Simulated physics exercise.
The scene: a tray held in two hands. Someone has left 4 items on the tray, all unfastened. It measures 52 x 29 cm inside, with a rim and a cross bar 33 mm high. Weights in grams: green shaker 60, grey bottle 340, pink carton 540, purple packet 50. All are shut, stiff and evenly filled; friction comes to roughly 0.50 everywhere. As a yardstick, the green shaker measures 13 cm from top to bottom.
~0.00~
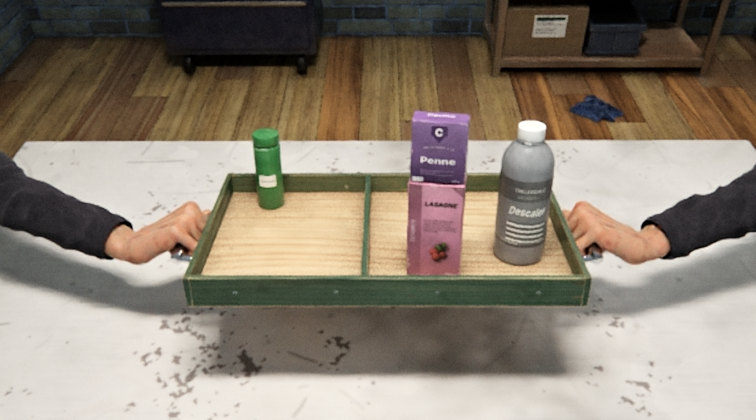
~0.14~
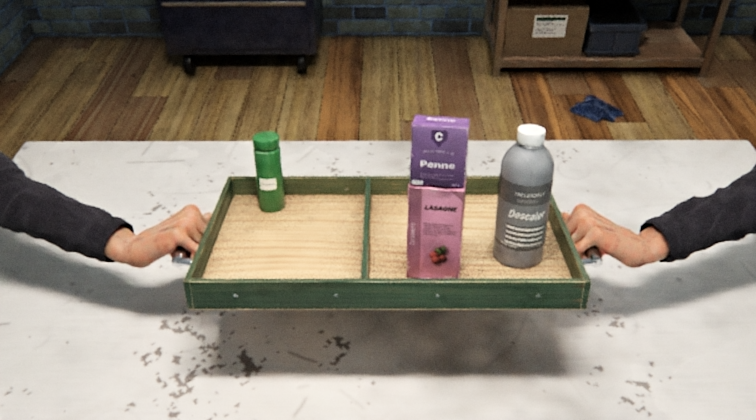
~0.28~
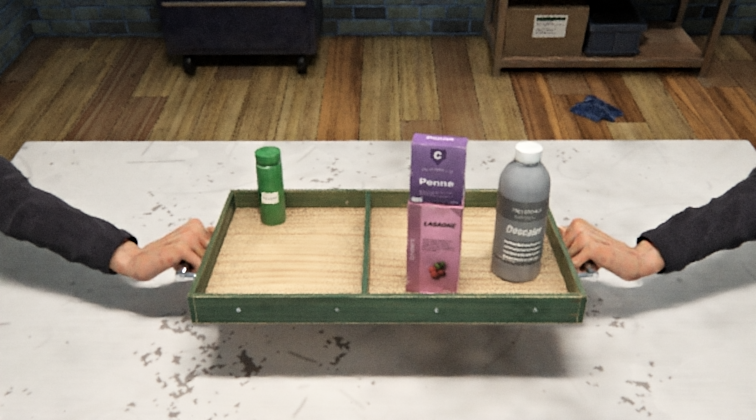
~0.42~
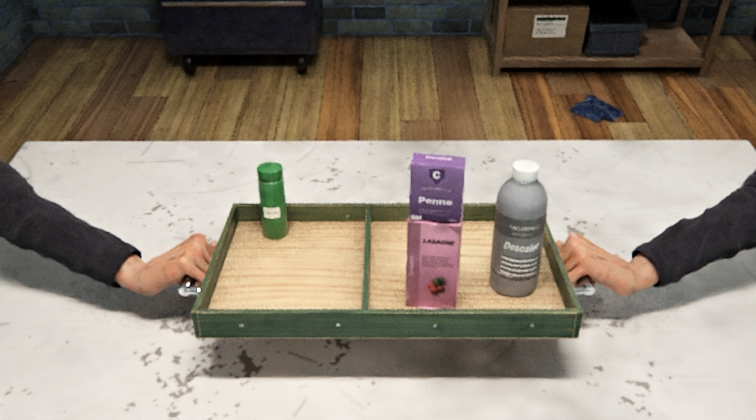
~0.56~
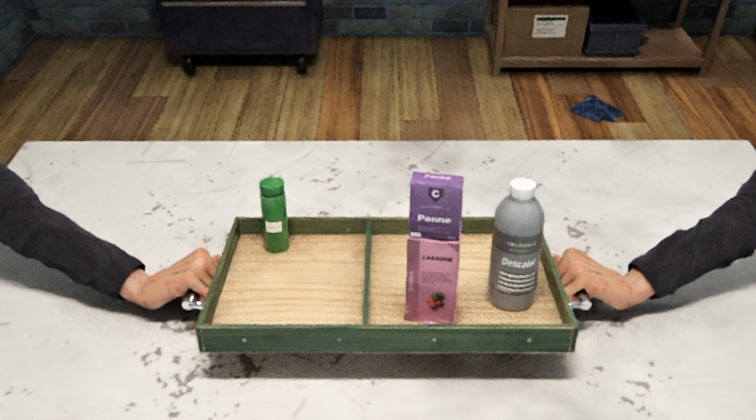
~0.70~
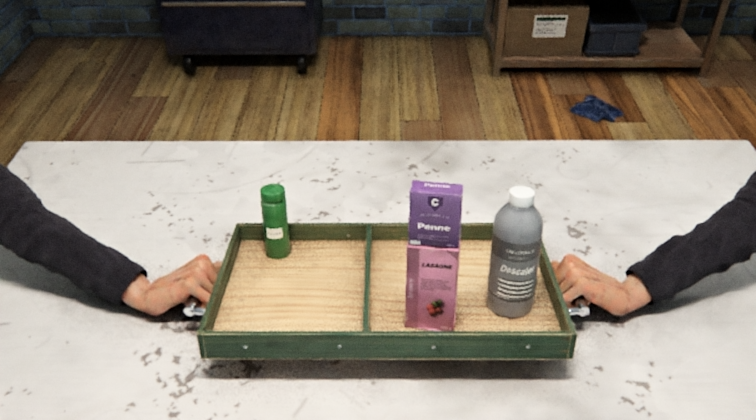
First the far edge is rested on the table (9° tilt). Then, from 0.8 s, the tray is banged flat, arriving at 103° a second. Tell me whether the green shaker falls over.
The green shaker stays upright.
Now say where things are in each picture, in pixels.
Far edge 11 cm above the table; green shaker (269, 169); grey bottle (525, 192), in the first frame.
Far edge 10 cm above the table; purple packet (439, 152); grey bottle (524, 196), in the second frame.
Far edge 8 cm above the table; pink carton (435, 242); purple packet (438, 170), in the third frame.
Far edge 5 cm above the table; grey bottle (519, 228); pink carton (434, 258), in the fourth frame.
Far edge 1 cm above the table; purple packet (436, 206); grey bottle (517, 244), in the fifth frame.
Far edge on the table, tray at 9°; green shaker (275, 222); pink carton (433, 280), in the sixth frame.
Around 1.10 s, tray flat on the table; purple packet tipped 35° against what carries it; pink carton tipped 5° against what carries it.
Around 1.30 s, tray flat on the table; purple packet now off the tray.
Finally (1.8 s), off the tray and tipped over, purple packet; the other 3 still in place (within 5 cm). In the last view, green shaker near (275, 230).
